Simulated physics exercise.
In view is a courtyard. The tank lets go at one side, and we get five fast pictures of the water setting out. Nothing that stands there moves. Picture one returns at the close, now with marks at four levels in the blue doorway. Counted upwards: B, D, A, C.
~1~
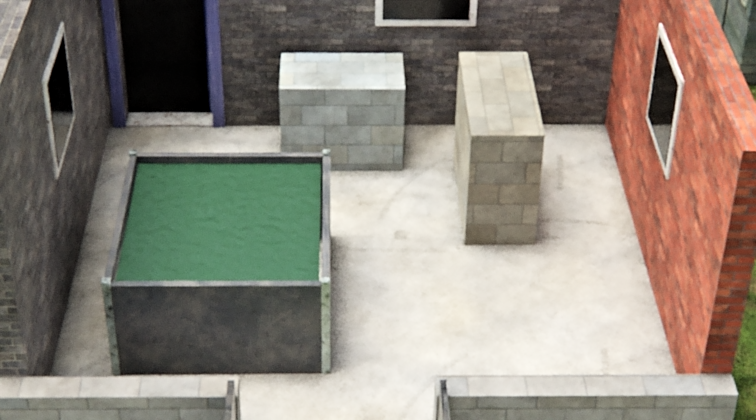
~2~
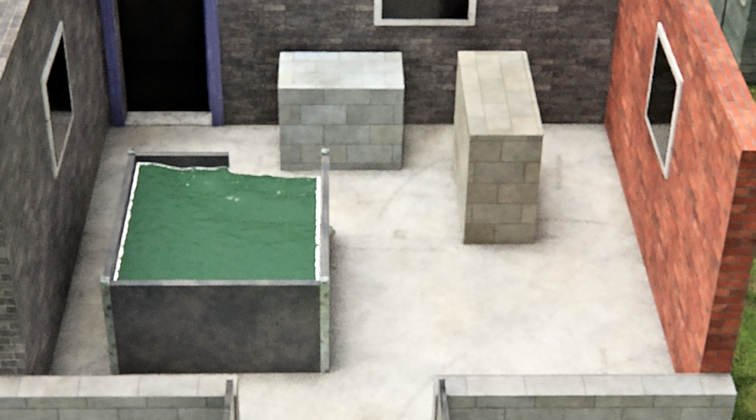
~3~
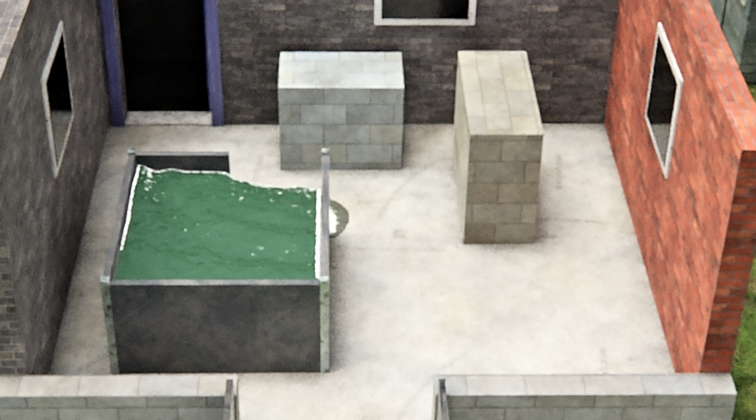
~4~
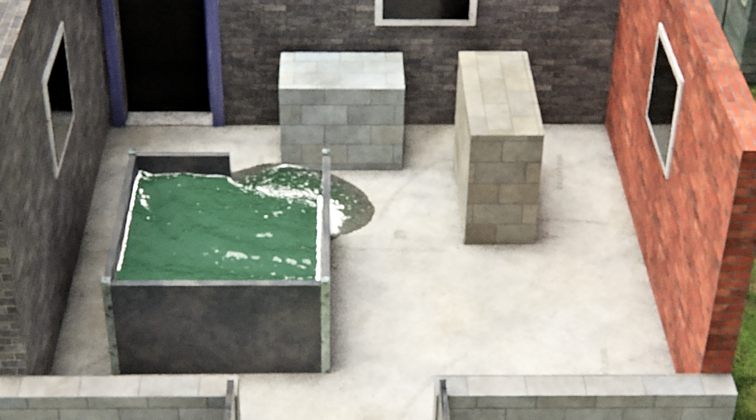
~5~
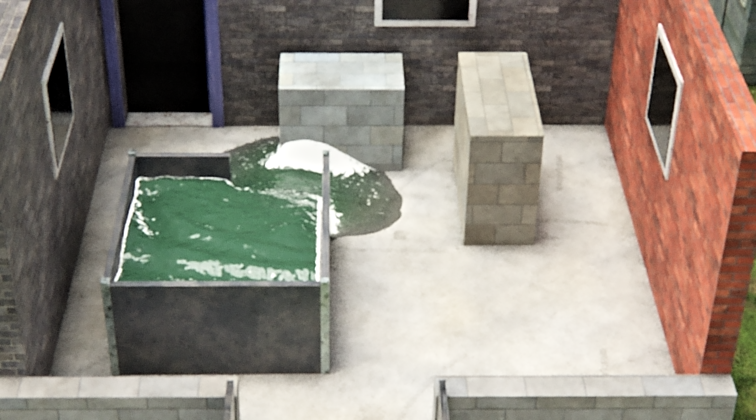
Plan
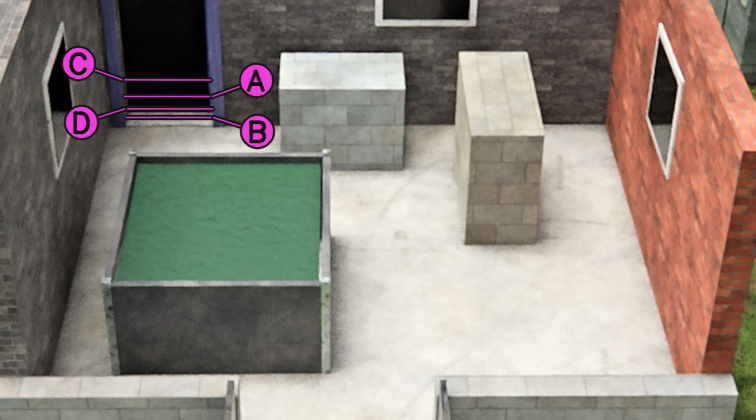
In a walled courtyard with two block structures, green water lies level in a dark tank at the left. Part of the tank's back side opens, and the surface turns choppy and slopes down toward the gap. Water then pours onto the pale ground behind, spreading rightward and foaming white beside the nearer block structure.
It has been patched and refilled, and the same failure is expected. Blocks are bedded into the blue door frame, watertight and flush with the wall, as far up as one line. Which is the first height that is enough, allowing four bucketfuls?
It is A.
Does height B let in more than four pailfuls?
Yes, it does.
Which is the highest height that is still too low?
That would be D.
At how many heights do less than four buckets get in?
Two.
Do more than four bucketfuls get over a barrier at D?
Yes, it does.
In magenta, A at (168, 96); B at (169, 117); C at (166, 79); D at (169, 108); from the bottom up B, D, A, C.
If A is chosen, a splash gets over, under a bucket.
If B is chosen, dozens of bucketfuls pour in.
If C is chosen, nothing gets over.
If D is chosen, about 10 bucketfuls get in.
